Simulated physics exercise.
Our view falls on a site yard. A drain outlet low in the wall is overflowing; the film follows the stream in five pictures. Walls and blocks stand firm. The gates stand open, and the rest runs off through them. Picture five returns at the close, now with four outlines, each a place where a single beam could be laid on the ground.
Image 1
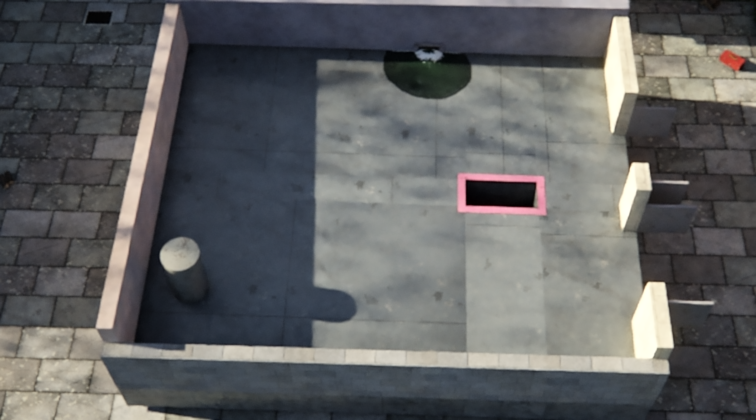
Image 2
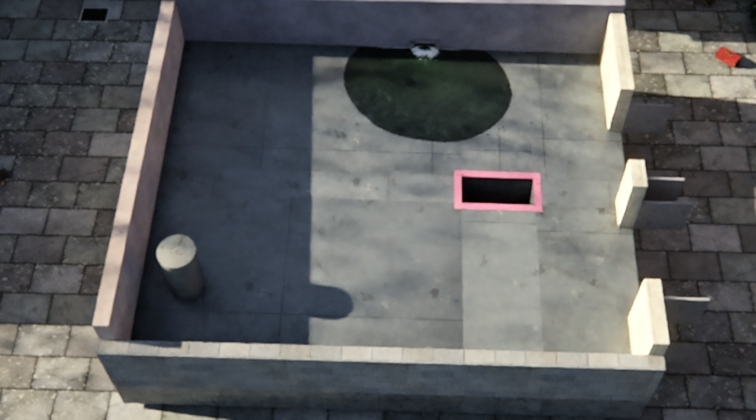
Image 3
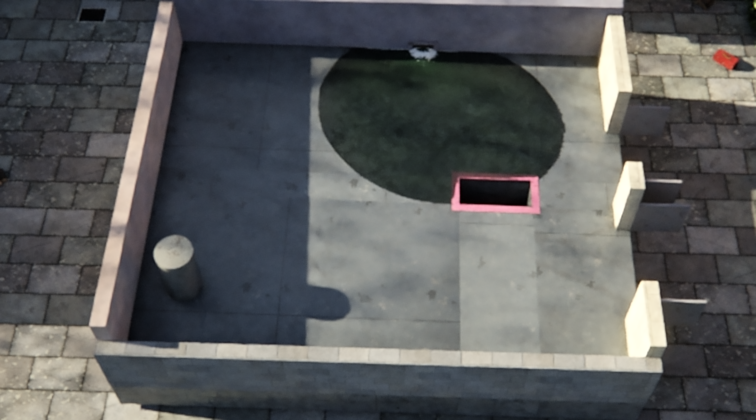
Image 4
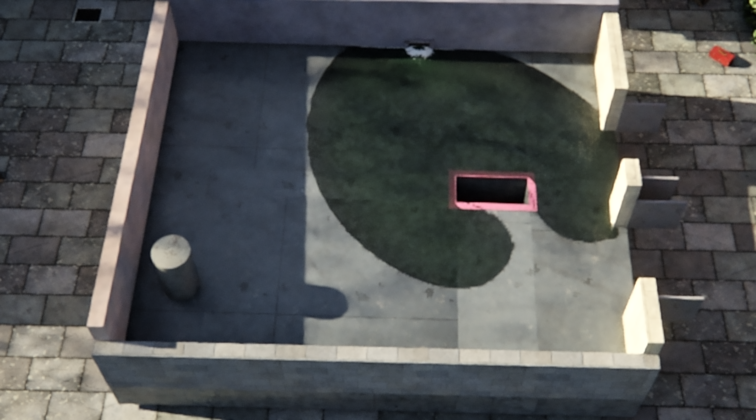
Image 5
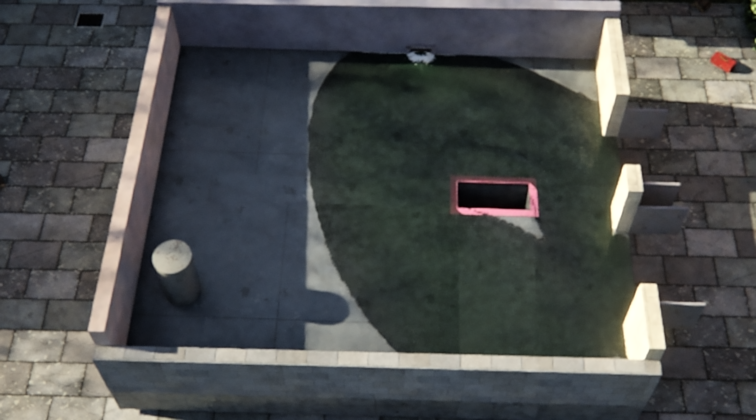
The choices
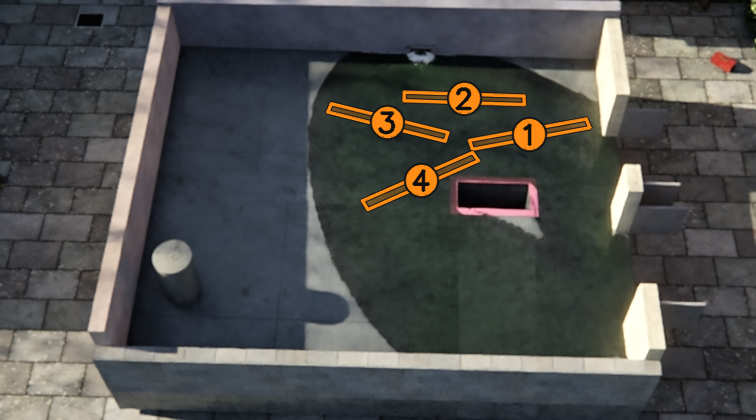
Dark water spreads from an outfall at the back wall across the grey floor of a walled yard, reaching a pink-edged drain pit, then curling around it and covering much of the ground toward the front wall and open gates.
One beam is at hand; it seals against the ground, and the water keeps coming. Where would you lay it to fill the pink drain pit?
It is 1.
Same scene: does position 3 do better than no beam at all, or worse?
Worse.
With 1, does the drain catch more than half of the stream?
No.
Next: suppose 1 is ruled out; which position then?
The answer is 3.
On the marked copy, 1 from (470, 144) to (588, 123); 2 from (404, 96) to (524, 100); 3 from (329, 107) to (446, 136); 4 from (365, 205) to (475, 156).
With 1, about 28 % of the stream runs into the pink drain pit, about 69 % out by the gates.
With 2, about 7 % of the stream runs into the pink drain pit, about 91 % out by the gates.
With 3, about 20 % of the stream runs into the pink drain pit, about 77 % out by the gates.
With 4, about 9 % of the stream runs into the pink drain pit, about 89 % out by the gates.
